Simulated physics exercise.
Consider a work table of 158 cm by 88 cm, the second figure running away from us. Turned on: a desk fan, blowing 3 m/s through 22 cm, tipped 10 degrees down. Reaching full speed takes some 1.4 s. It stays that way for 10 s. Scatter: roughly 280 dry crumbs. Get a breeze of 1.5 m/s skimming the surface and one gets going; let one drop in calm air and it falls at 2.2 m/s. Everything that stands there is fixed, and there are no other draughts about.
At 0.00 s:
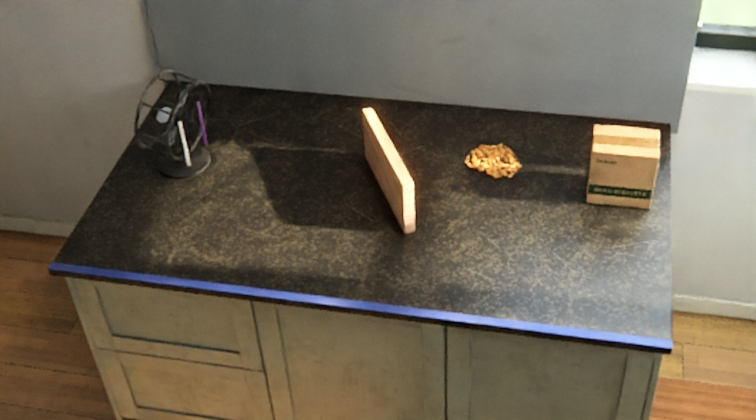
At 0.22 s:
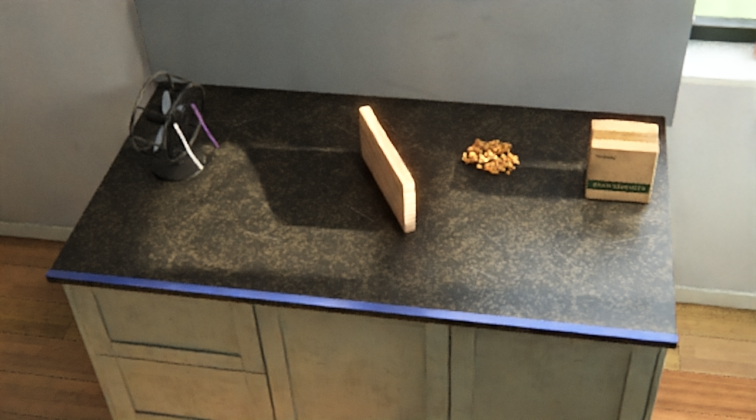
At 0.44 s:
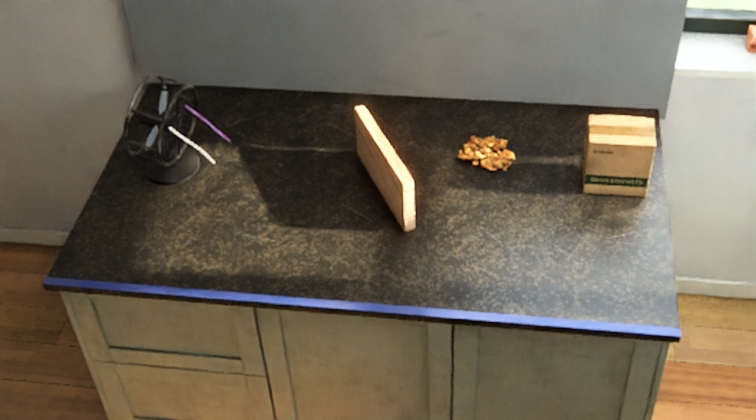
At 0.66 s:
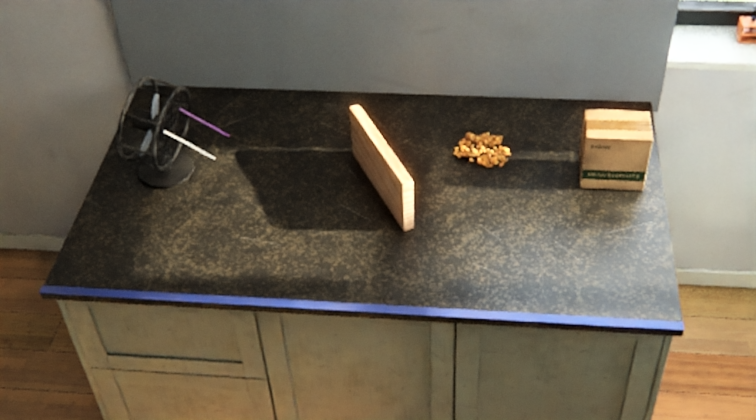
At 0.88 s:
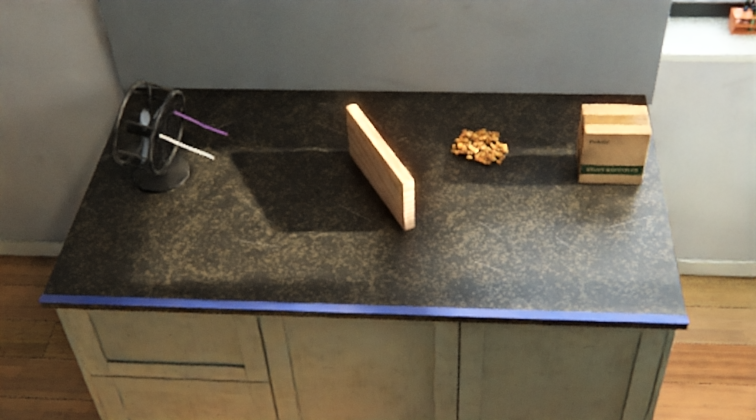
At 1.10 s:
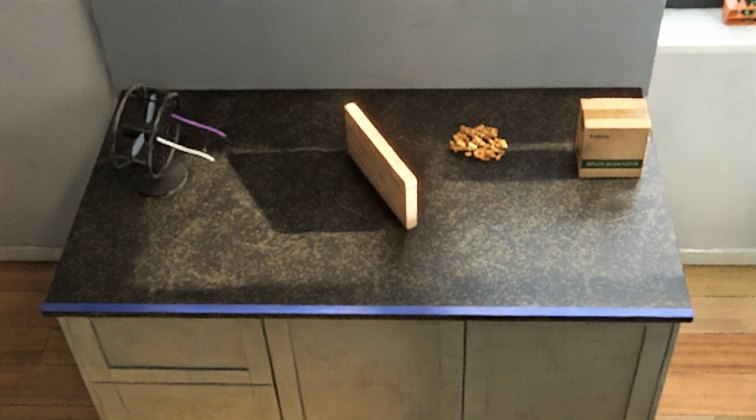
The streamers on the small desk fan lifted from hanging down to blowing out toward the right, while the upright board, the pile of dry crumbs and the cardboard box stayed put on the dark table.
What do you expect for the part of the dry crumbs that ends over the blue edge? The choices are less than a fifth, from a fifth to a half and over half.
The amount that finishes over the blue edge is below one fifth of the lot.
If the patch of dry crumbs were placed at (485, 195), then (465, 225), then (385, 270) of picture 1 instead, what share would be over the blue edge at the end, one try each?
About 0, 0 and 100 in a hundred, in that order.
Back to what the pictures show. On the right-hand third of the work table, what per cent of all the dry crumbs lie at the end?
It comes out near 80 in a hundred.
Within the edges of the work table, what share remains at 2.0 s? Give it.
Around 100 %.
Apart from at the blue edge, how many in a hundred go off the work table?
About 0 per cent of them.
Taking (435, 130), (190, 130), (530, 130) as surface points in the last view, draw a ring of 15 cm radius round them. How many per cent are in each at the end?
First spot near 50 %, second near 0 %, third near 30 %.
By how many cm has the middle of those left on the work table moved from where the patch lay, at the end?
I'd say around 0 cm.
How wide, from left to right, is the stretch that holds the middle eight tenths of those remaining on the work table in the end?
About 10 cm.
After 2.0 s, 34 % are on the move or not yet settled, 0 % are over the blue edge; the middle of those still in play is near (480, 142).
After 3.2 s, 34 % are on the move or not yet settled, 0 % are over the blue edge; the middle of those still in play is near (480, 142).
After 5.5 s, 30 % are on the move or not yet settled, 0 % are over the blue edge; the middle of those still in play is near (480, 142).
After 10.0 s, at the end, 0 % are over the blue edge; the middle of those still in play is near (480, 142).
